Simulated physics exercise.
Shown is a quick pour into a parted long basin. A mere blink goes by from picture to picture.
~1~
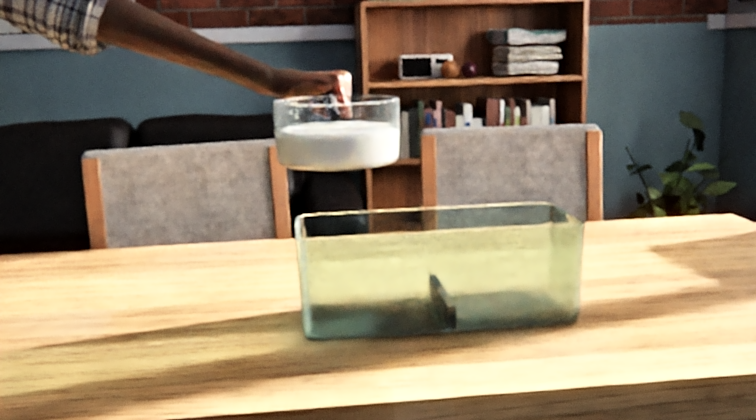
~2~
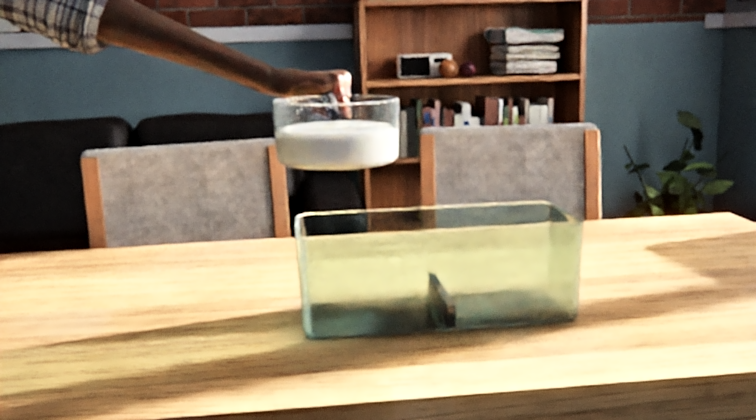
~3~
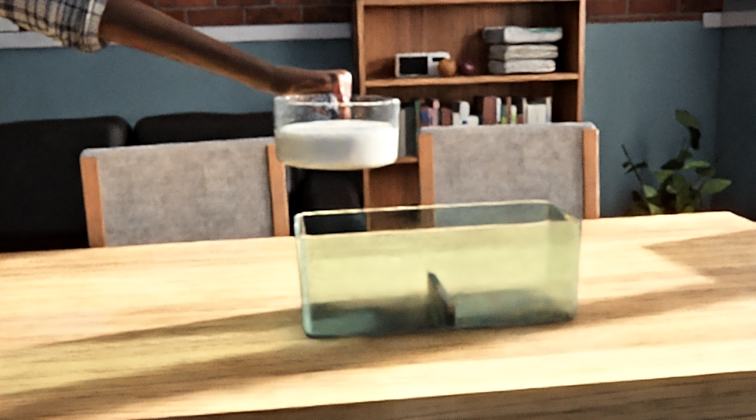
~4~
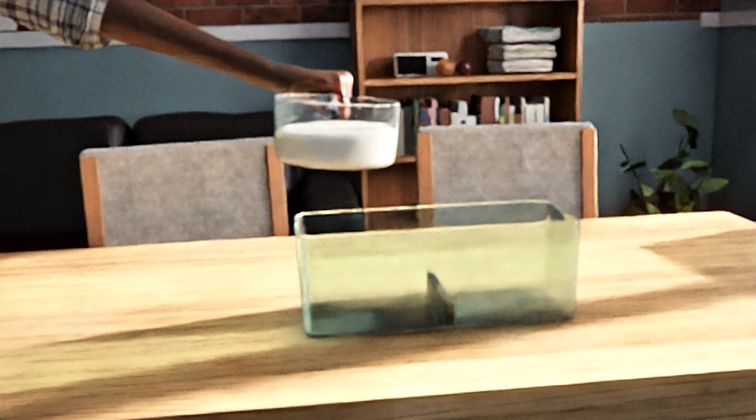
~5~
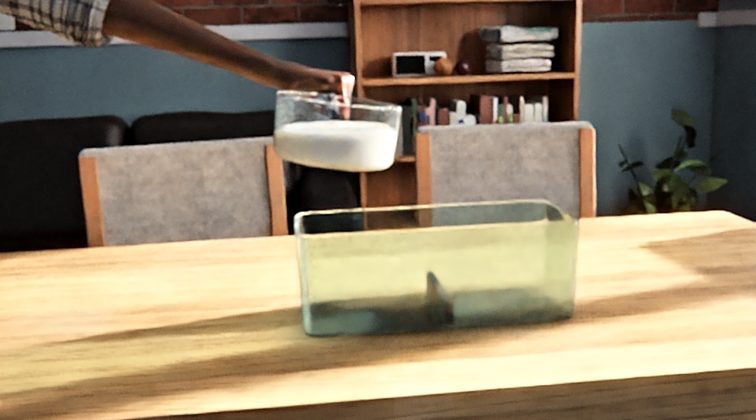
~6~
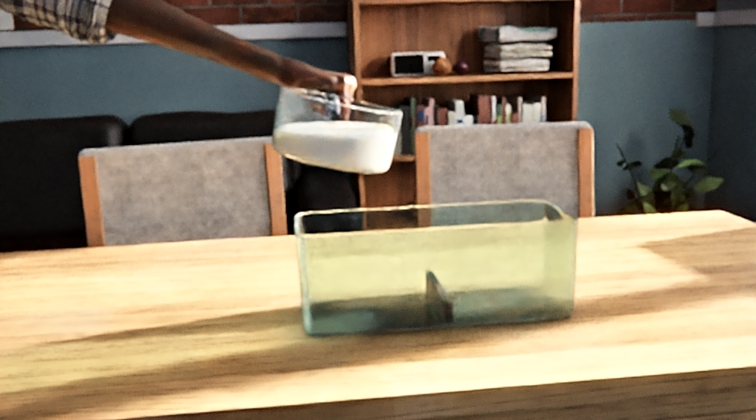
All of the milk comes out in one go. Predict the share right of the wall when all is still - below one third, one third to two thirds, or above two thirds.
Middle range.
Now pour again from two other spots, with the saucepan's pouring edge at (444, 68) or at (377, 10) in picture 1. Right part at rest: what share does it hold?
Start one gives close to 90 percent, start two close to 45 percent.
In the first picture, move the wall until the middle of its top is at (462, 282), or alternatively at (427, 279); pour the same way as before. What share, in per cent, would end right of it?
First try 10 per cent, second try 60 per cent.
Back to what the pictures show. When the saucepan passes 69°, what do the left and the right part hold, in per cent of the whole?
Left part close to 5 in a hundred, right part close to 5.
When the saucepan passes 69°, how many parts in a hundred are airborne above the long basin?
Close to 30 per cent.
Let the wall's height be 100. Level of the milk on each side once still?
50 % left, 50 % right.
A moment on, the saucepan is tipped part way and 62 per cent is still to pour, 4 is left of the wall and 5 right of it.
Next, the saucepan is tipped right over and 13 per cent is still to pour, 34 is left of the wall and 44 right of it.
Then the saucepan is tipped right over and 1 per cent is still to pour, 53 is left of the wall and 46 right of it.
Later the saucepan is tipped right over and 0 per cent is still to pour, 53 is left of the wall and 46 right of it.
In the end 53 per cent lies left of the wall, 46 right of it and 0 outside.
